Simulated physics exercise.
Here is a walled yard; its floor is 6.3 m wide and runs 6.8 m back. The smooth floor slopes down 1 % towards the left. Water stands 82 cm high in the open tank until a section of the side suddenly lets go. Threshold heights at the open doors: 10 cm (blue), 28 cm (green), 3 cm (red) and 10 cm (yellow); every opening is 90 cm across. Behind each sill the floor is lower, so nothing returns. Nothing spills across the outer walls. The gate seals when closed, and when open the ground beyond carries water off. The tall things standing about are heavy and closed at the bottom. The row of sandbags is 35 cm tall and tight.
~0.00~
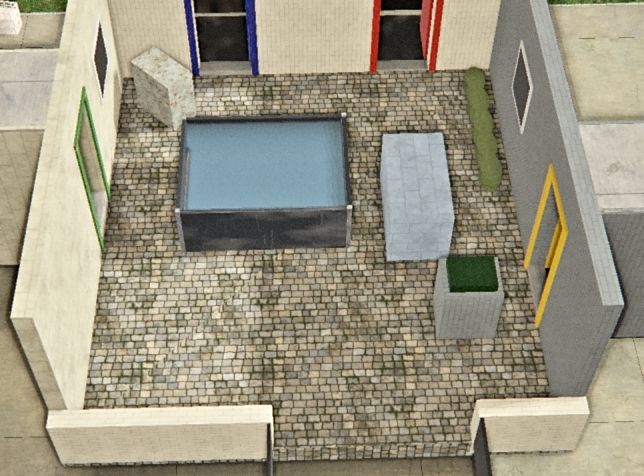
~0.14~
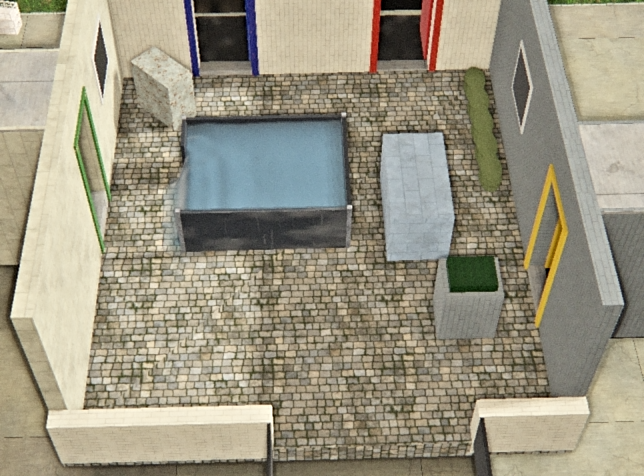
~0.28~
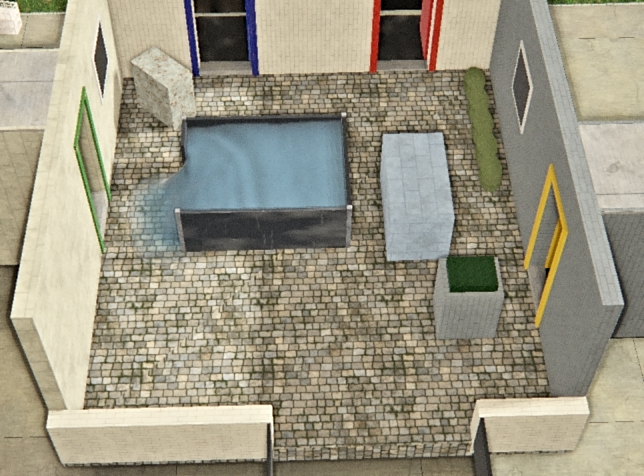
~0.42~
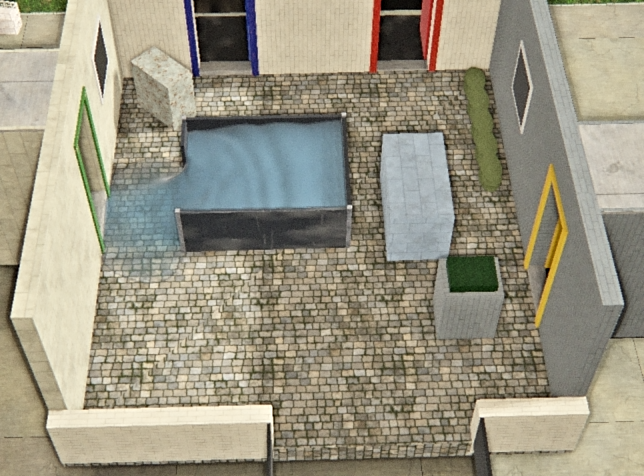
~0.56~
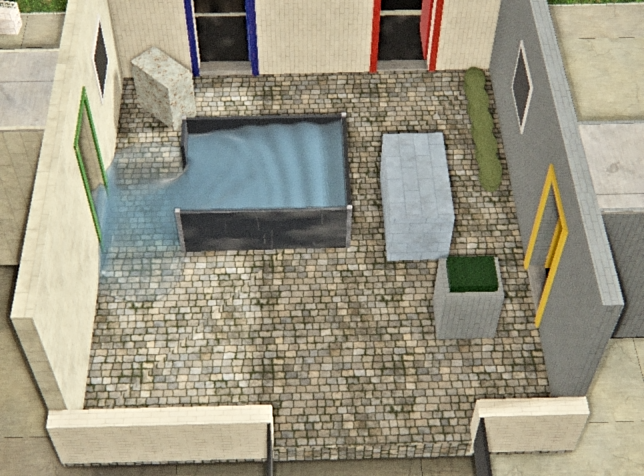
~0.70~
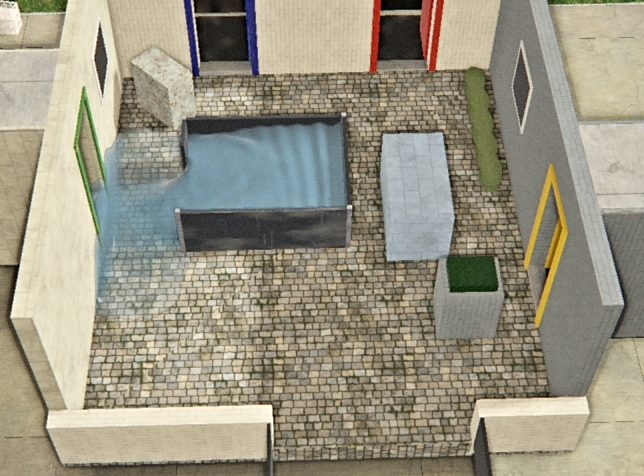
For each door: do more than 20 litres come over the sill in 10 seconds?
Door by door: At the blue door it keeps below the limit; at the green door it exceeds the limit; at the red door it goes over the limit; at the yellow door it does not reach the limit.
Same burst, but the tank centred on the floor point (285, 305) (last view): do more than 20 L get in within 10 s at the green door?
Then: Green below.
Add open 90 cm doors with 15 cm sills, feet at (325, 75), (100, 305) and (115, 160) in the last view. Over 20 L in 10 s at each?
In turn: Under, over, over.
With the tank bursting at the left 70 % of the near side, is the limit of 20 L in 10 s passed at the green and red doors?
Against that limit: Green not over, red not over.
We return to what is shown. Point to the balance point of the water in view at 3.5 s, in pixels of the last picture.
Near (214, 231).
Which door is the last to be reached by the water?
Last comes the yellow one.
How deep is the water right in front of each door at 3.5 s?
In cm: Blue 6, green 29, red 1, yellow 0.
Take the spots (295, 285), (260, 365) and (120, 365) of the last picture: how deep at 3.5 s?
About 0, 7 and 8 cm.
After 1.4 s water covers 15 % of the floor and is deepest (60 cm) near (107, 224); blue door not reached, green door 59 cm at the sill, 152 L in, red door not reached, yellow door not reached.
After 2.2 s water covers 30 % of the floor and is deepest (50 cm) near (106, 234); blue door 5 cm at the sill, 0 L in, green door 50 cm at the sill, 312 L in, red door not reached, yellow door not reached.
After 3.5 s water covers 55 % of the floor and is deepest (33 cm) near (124, 85); blue door 6 cm at the sill, 0 L in, green door 29 cm at the sill, 391 L in, red door 1 cm at the sill, 0 L in, yellow door not reached.
After 6.0 s water covers 90 % of the floor and is deepest (22 cm) near (124, 85); blue door 4 cm at the sill, 0 L in, green door 19 cm at the sill, 394 L in, red door 5 cm at the sill, 1 L in, yellow door 4 cm at the sill, 0 L in.
After 10.0 s water covers 95 % of the floor and is deepest (12 cm) near (449, 224); blue door 2 cm at the sill, 0 L in, green door 11 cm at the sill, 395 L in, red door 9 cm at the sill, 82 L in, yellow door 11 cm at the sill, 2 L in.
